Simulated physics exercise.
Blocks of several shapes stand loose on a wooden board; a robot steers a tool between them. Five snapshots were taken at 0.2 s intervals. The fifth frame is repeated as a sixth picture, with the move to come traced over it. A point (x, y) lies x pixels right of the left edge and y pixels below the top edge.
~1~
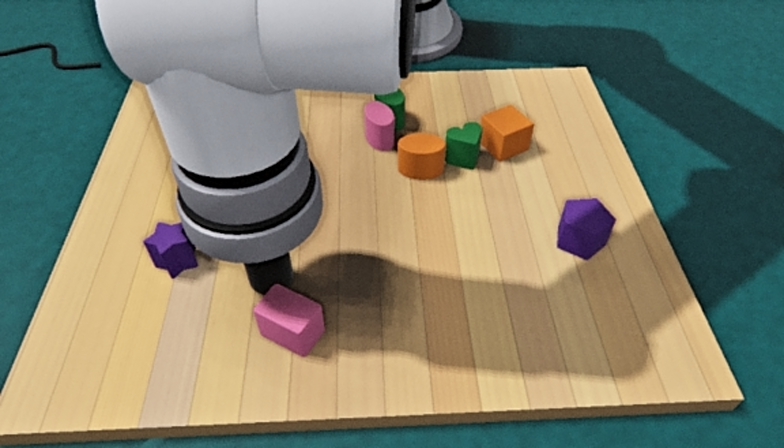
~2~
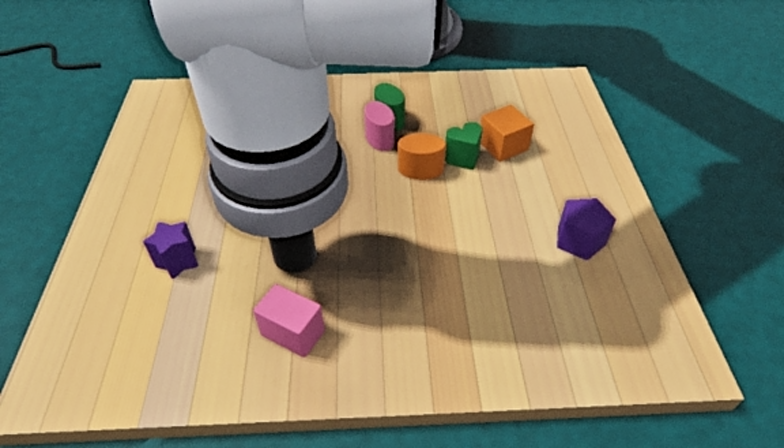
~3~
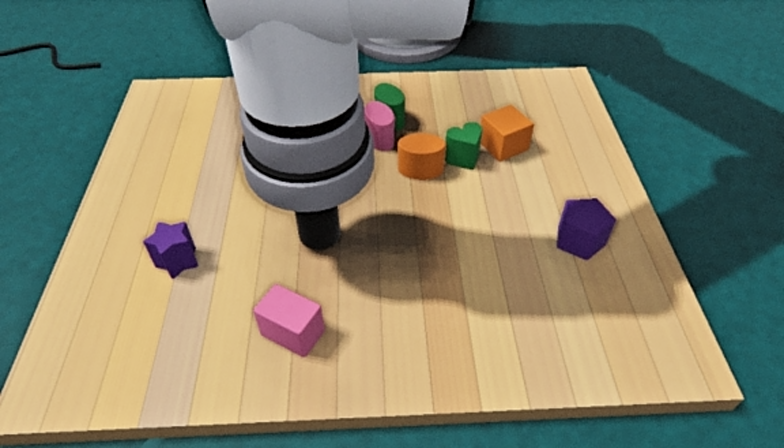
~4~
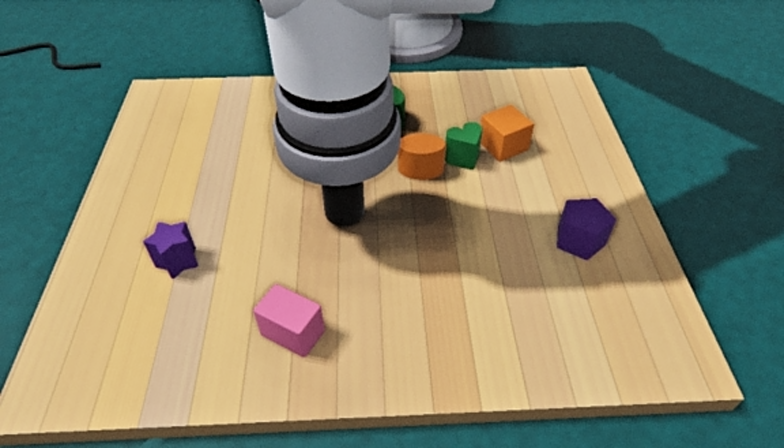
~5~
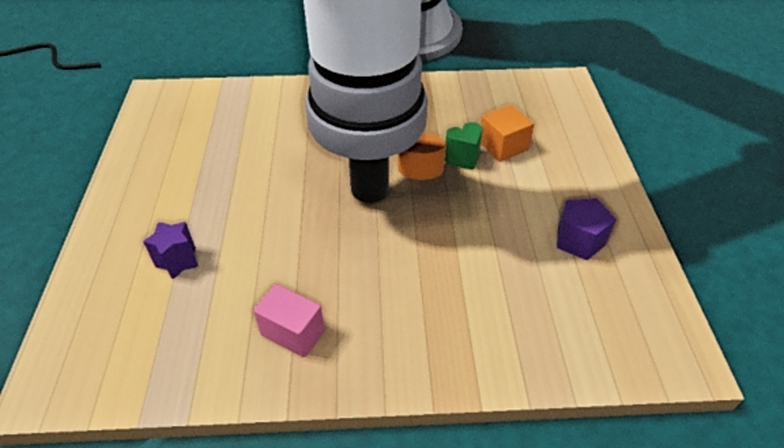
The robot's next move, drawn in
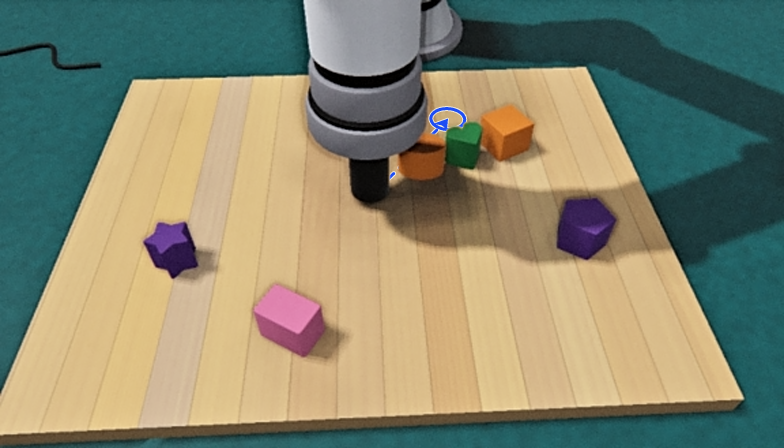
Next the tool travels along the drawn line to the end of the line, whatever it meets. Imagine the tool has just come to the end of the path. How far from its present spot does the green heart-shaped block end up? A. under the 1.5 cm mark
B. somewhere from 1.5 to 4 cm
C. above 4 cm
The correct letter is B.
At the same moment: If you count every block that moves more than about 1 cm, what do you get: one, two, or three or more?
Moved: 2.
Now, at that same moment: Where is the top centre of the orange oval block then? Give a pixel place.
The middle of its upper face should be somewhere near (453, 130).
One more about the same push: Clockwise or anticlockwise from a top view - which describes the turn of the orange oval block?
Clockwise, from overhead.
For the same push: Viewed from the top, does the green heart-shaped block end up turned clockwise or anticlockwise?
Looking from above, the answer is counterclockwise.
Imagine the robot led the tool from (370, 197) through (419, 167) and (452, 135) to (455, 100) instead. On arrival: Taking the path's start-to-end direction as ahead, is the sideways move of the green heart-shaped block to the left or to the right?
It heads right.
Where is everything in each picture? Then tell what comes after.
In the first frame, lower end of the tool at (272, 278), tops of blocks, pink oval block at (379, 112), orange oval block at (422, 143), green heart-shaped block at (467, 132).
In the second frame, tool at (295, 256), blocks as before.
In the third frame, tool at (320, 234), blocks as before.
In the fourth frame, tool at (345, 212), blocks as before.
In the fifth frame, tool at (370, 190), pink oval block hidden, orange oval block at (422, 143), green heart-shaped block at (467, 132).
The drawn path runs from (370, 197) to (448, 119).
On the path given first. One third of the way, tool at (400, 161); orange oval block at (438, 137), turned 30° clockwise; green heart-shaped block at (476, 131).
Two thirds of the way, tool at (425, 135); orange oval block at (453, 130), turned 120° clockwise; green heart-shaped block at (484, 134), turned 40° anticlockwise.
At the end, tool at (448, 112); pink oval block not moved; orange oval block at (453, 130), turned 120° clockwise; green heart-shaped block at (484, 134), turned 40° anticlockwise.
